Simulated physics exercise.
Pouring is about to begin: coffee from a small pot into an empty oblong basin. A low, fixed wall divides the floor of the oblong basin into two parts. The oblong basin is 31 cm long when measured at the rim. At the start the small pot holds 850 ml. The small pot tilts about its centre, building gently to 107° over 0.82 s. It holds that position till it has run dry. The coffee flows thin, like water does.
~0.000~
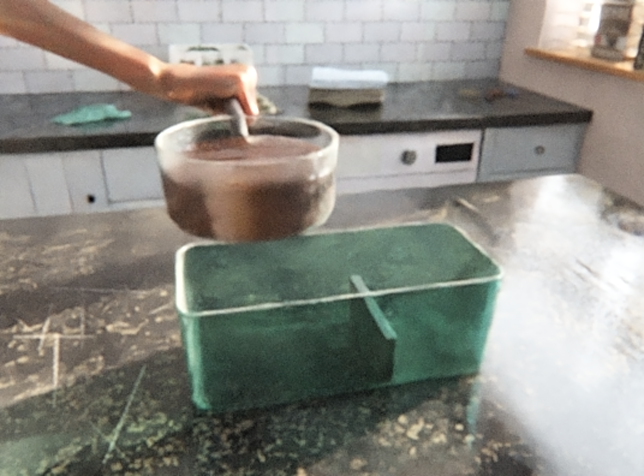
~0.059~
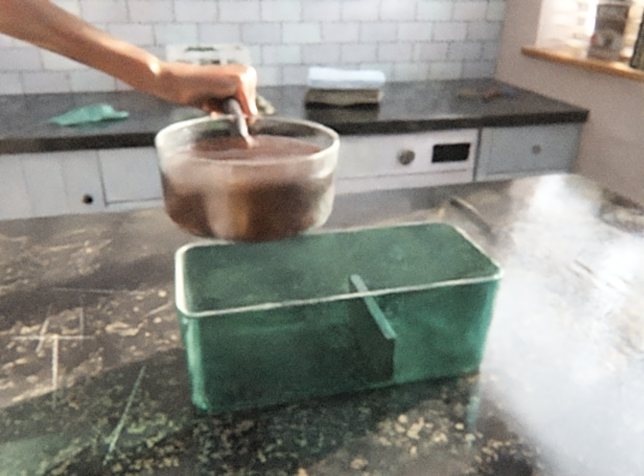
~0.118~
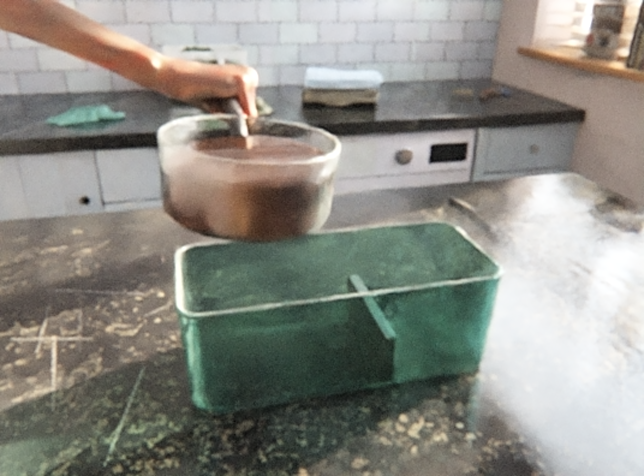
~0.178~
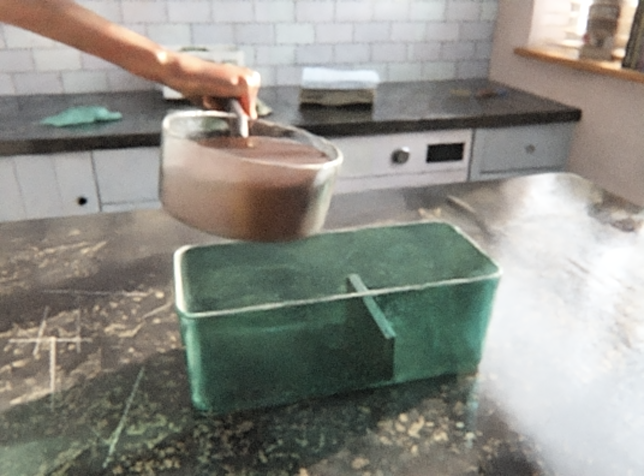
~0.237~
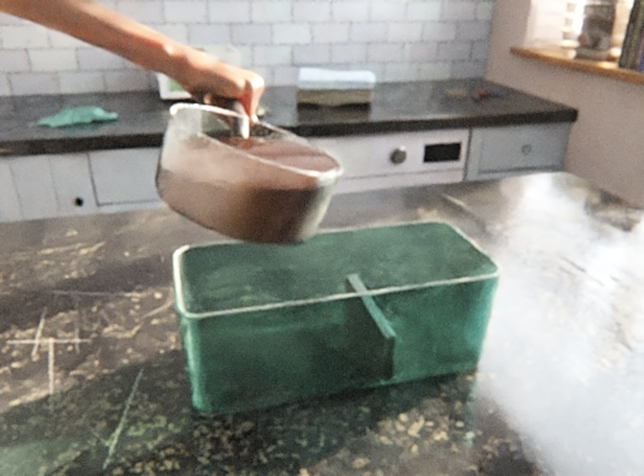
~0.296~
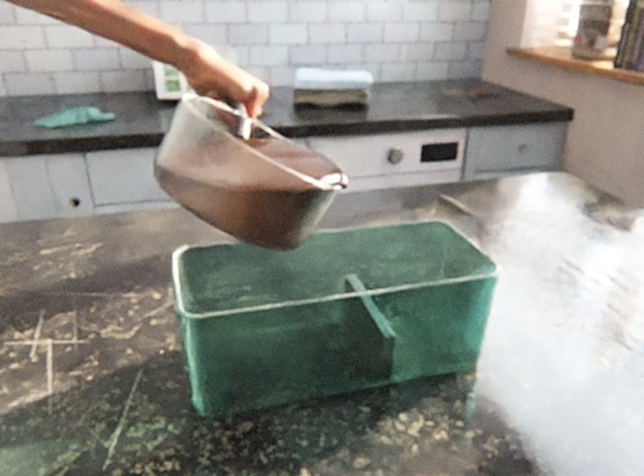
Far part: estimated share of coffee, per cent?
37 per cent.
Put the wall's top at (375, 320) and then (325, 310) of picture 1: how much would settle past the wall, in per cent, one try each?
The first try gives 35 percent and the second 80 percent.
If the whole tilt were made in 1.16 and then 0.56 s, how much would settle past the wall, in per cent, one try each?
Try 1: 50 %; try 2: 25 %.
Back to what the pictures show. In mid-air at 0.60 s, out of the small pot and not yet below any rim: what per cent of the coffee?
I'd say close to 26 per cent.
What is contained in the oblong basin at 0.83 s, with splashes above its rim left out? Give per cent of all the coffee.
Some 90 percent.
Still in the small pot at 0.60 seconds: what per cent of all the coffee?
I reckon about 24 in a hundred is still held.
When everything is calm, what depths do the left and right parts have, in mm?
The left side settles near 22 mm and the right side near 24 mm.
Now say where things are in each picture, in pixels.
In the first frame, it leans 0°; its right rim is at (333, 135); the coffee meets the walls at (163, 162) and (328, 152); the oblong basin's rim runs from (178, 280) to (477, 248); the wall's top is at (371, 304).
In the second frame, it leans 1°; its right rim is at (334, 136); the coffee meets the walls at (162, 161) and (328, 152).
In the third frame, it leans 5°; its right rim is at (335, 142); the coffee meets the walls at (163, 159) and (329, 153).
In the fourth frame, it leans 12°; its right rim is at (336, 152); the coffee meets the walls at (163, 160) and (331, 155).
In the fifth frame, it leans 21°; its right rim is at (337, 164); the coffee meets the walls at (161, 159) and (334, 156).
In the sixth frame, it leans 31°; its right rim is at (334, 179); the coffee meets the walls at (158, 157) and (333, 169); 4 per cent is over the edge.
After 0.60 s the tilt is 90° and 24 per cent is still to pour, 19 is left of the wall and 32 right of it.
After 0.83 s the tilt is 107° and 4 per cent is still to pour, 53 is left of the wall and 37 right of it.
After 1.06 s the tilt is 107° and 0 per cent is still to pour, 60 is left of the wall and 37 right of it.
After 1.32 s the tilt is 107° and 0 per cent is still to pour, 60 is left of the wall and 37 right of it.
In the end 60 per cent lies left of the wall, 37 right of it and 3 outside.
